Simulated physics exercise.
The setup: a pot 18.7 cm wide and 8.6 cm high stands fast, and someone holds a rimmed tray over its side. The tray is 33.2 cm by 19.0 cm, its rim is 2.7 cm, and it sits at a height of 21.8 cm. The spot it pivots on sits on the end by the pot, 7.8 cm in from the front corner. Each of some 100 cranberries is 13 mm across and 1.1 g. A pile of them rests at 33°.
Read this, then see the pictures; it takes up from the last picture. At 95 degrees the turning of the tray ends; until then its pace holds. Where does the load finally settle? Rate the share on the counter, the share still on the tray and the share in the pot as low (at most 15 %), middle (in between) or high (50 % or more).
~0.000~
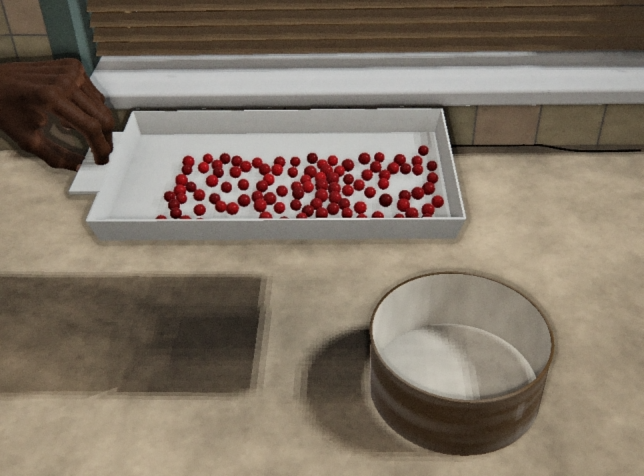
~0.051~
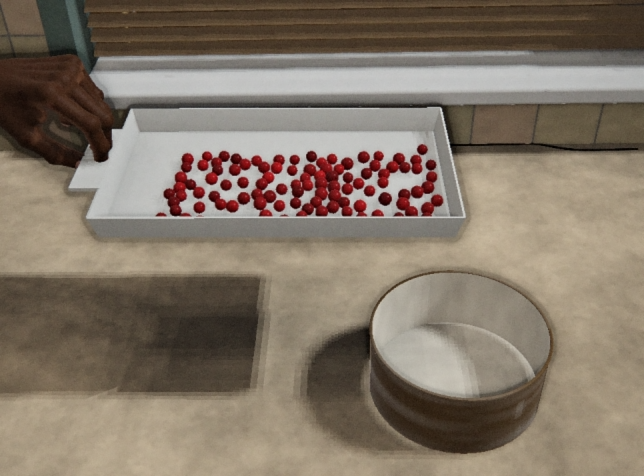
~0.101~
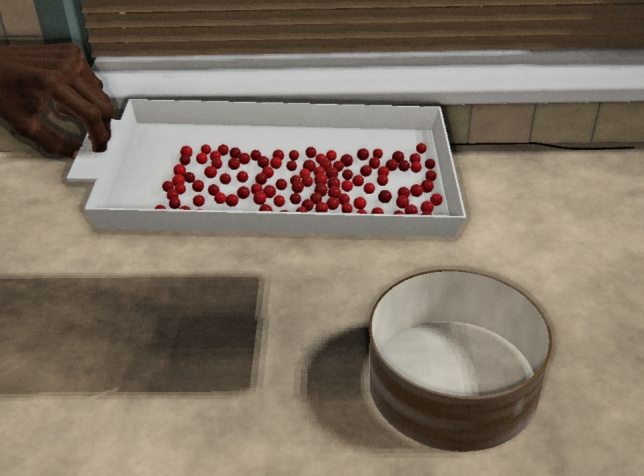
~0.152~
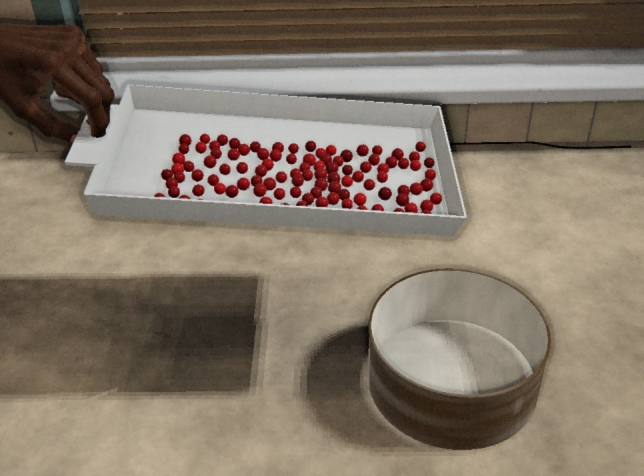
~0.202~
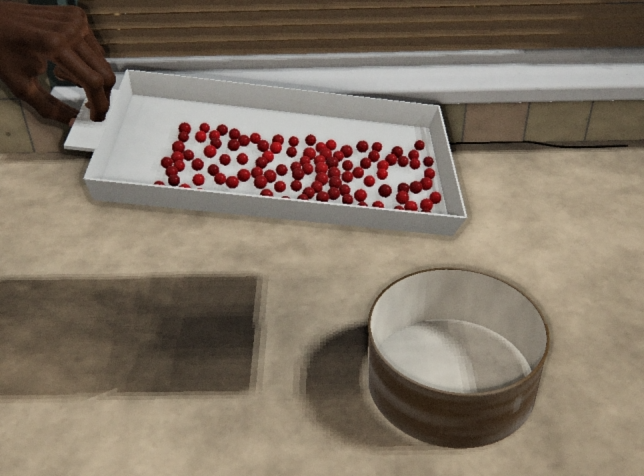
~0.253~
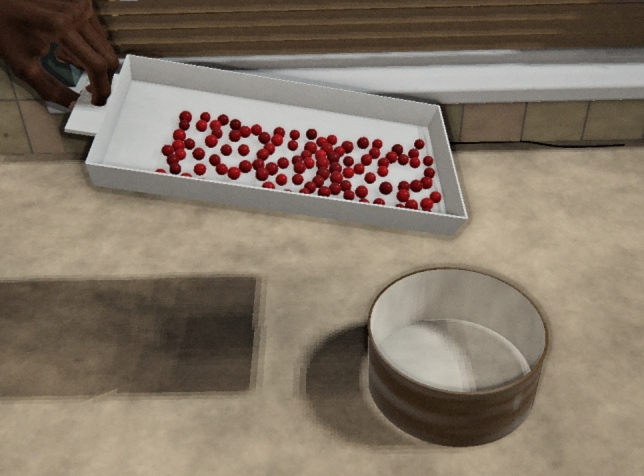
Counter - middle; tray - low; pot - high.
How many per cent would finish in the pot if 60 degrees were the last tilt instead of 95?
In that case some 0 per cent.
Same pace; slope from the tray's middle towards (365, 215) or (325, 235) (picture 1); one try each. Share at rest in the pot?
Roughly 100 per cent on the first try and 60 per cent on the second.
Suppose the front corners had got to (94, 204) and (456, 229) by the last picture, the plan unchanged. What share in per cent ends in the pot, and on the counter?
Per cent by place - pot 55, counter 45.
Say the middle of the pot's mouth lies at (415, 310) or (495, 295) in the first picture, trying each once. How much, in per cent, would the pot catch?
30 and 95 %.
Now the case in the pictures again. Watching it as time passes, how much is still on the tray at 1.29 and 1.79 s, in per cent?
In order, near 100 and near 25.
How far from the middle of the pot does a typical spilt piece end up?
Roughly 20 centimetres.
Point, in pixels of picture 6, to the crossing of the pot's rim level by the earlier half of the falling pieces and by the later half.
I'd mark about (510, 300) for the first half and about (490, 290) for the second.
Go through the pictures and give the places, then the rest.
The first picture shows tray tilt 0 degrees, front corners at (94, 217) and (458, 215); middle of the pieces at (308, 187); pot at (461, 331).
The second picture shows tray tilt 1 degrees, front corners at (94, 214) and (458, 214); middle of the pieces at (308, 186).
The third picture shows tray tilt 3 degrees, front corners at (93, 205) and (458, 213); middle of the pieces at (307, 181).
The fourth picture shows tray tilt 6 degrees, front corners at (93, 190) and (459, 213), lowest corner right front; middle of the pieces at (307, 175).
The fifth picture shows tray tilt 9 degrees, front corners at (93, 175) and (459, 213), lowest corner right front; middle of the pieces at (308, 169).
The sixth picture shows tray tilt 12 degrees, front corners at (94, 160) and (460, 214), lowest corner right front; middle of the pieces at (309, 163); pot at (457, 325). The tray's pace is about 60 degrees a second.
After 0.88 s, tilt 51 degrees; the tray holds 100 %, the pot 0 %.
Then, at 1.29 s, tilt 77 degrees; the tray holds 100 %, the pot 0 %.
After 1.79 s, tilt 95 degrees; the tray holds 25 %, the pot 30 %.
In the end, at 2.8 s, counter 35 %, tray 0 %, pot 65 %.
